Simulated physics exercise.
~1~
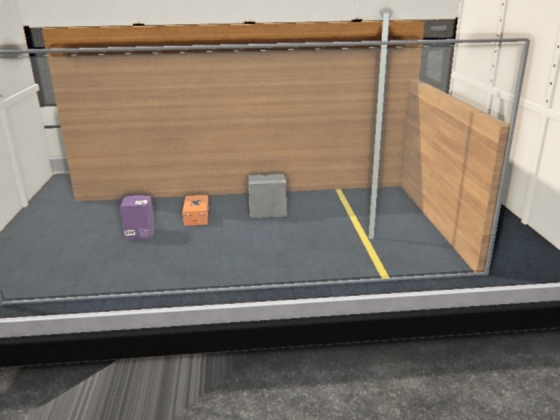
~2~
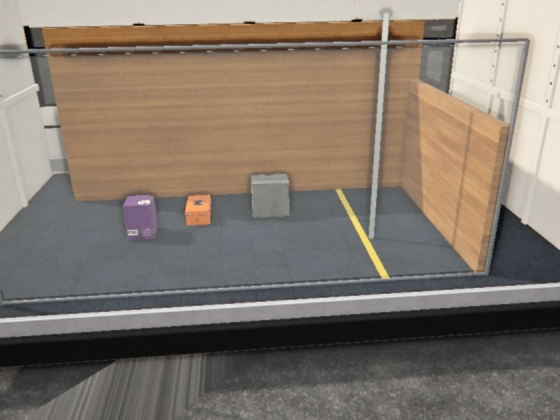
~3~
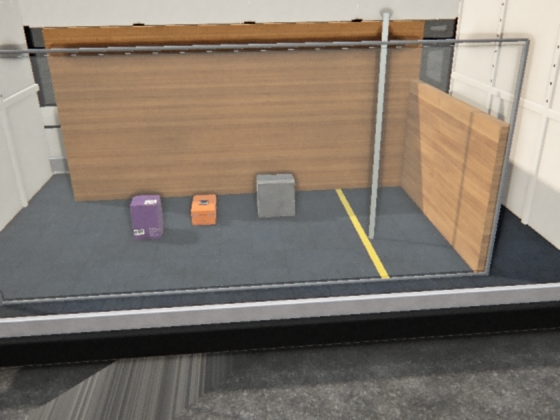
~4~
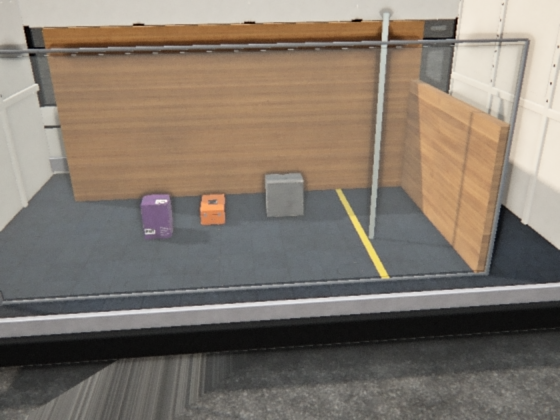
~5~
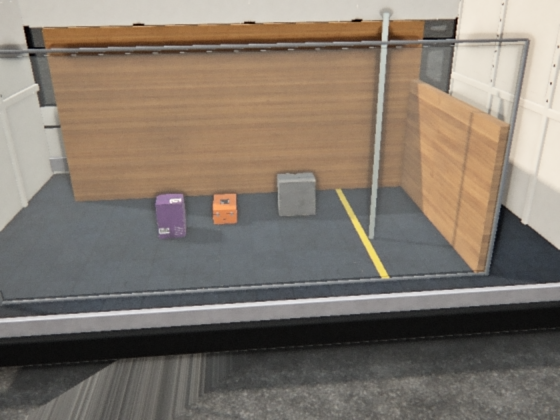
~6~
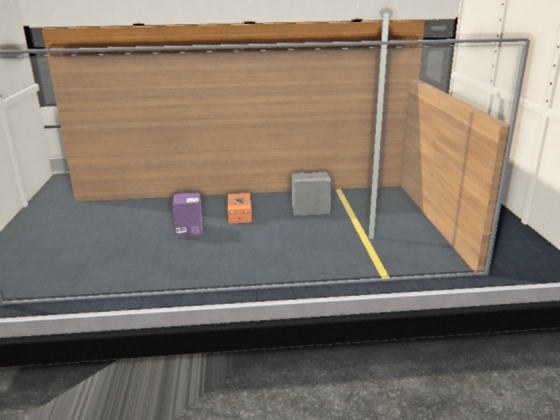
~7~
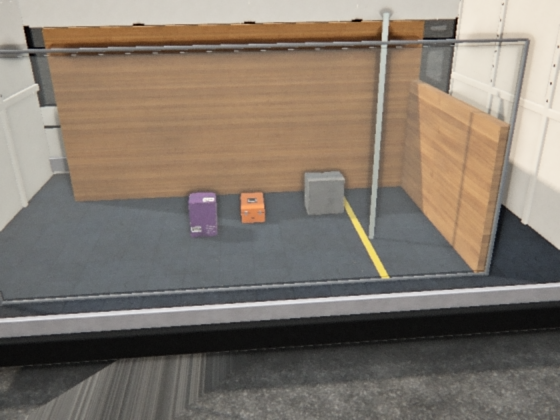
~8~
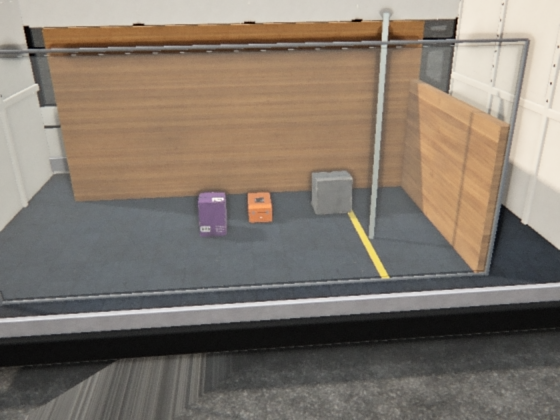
In the video, a purple pack, an orange box and a grey carton stand upright in a wood-panelled bay, then slide steadily right together, ending still upright, with the grey carton at the yellow line's far end, its middle just short of it, and the others farther left.
